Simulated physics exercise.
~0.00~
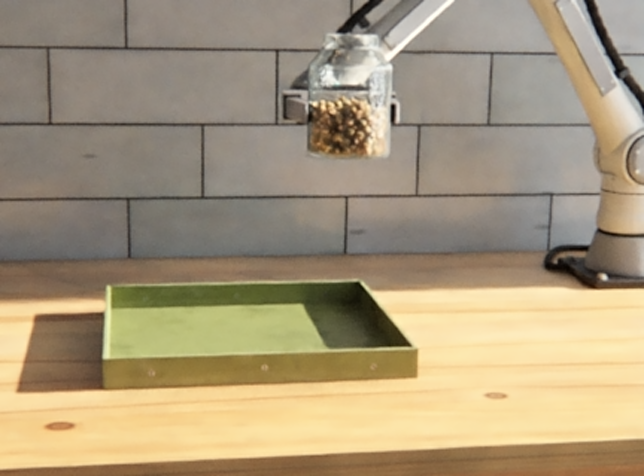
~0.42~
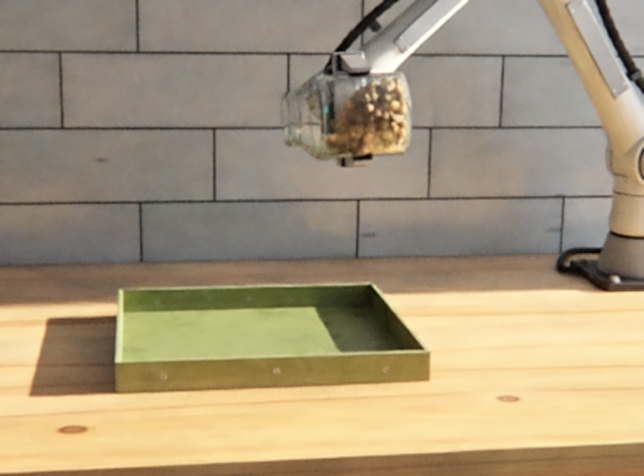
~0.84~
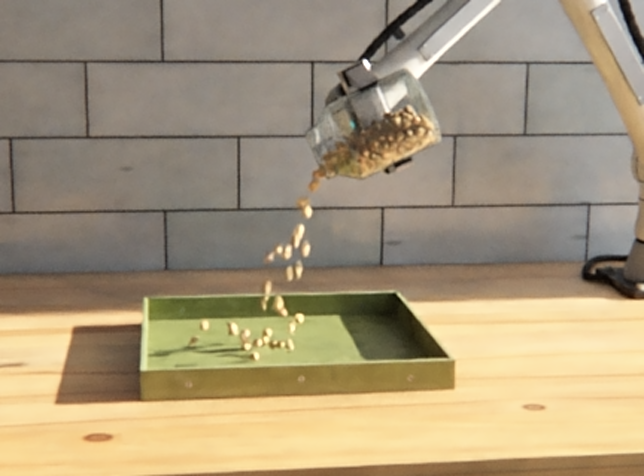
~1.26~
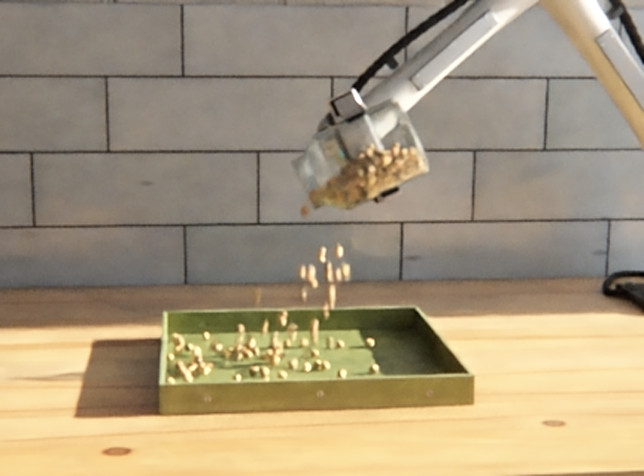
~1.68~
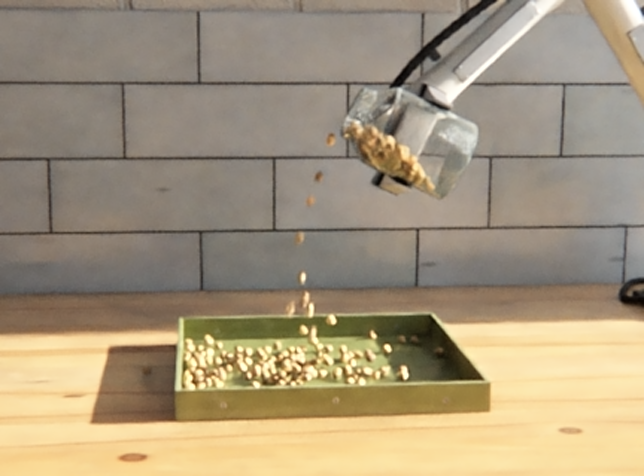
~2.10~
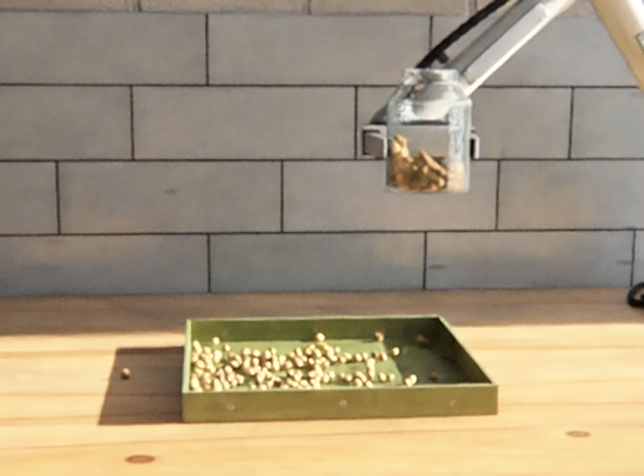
To begin with, a robot arm holds a clear jar of dried chickpeas upright above a shallow green tray on a wooden table, with a grey tiled wall behind. The arm tips the jar onto its side, its mouth turning to the left. As the mouth dips lower, chickpeas spill out and scatter across the tray. More pour down in a loose stream, and then the jar swings back up while a last few fall. Finally the jar is upright again, still partly filled, with many chickpeas spread over the tray and one lying on the table to its left.
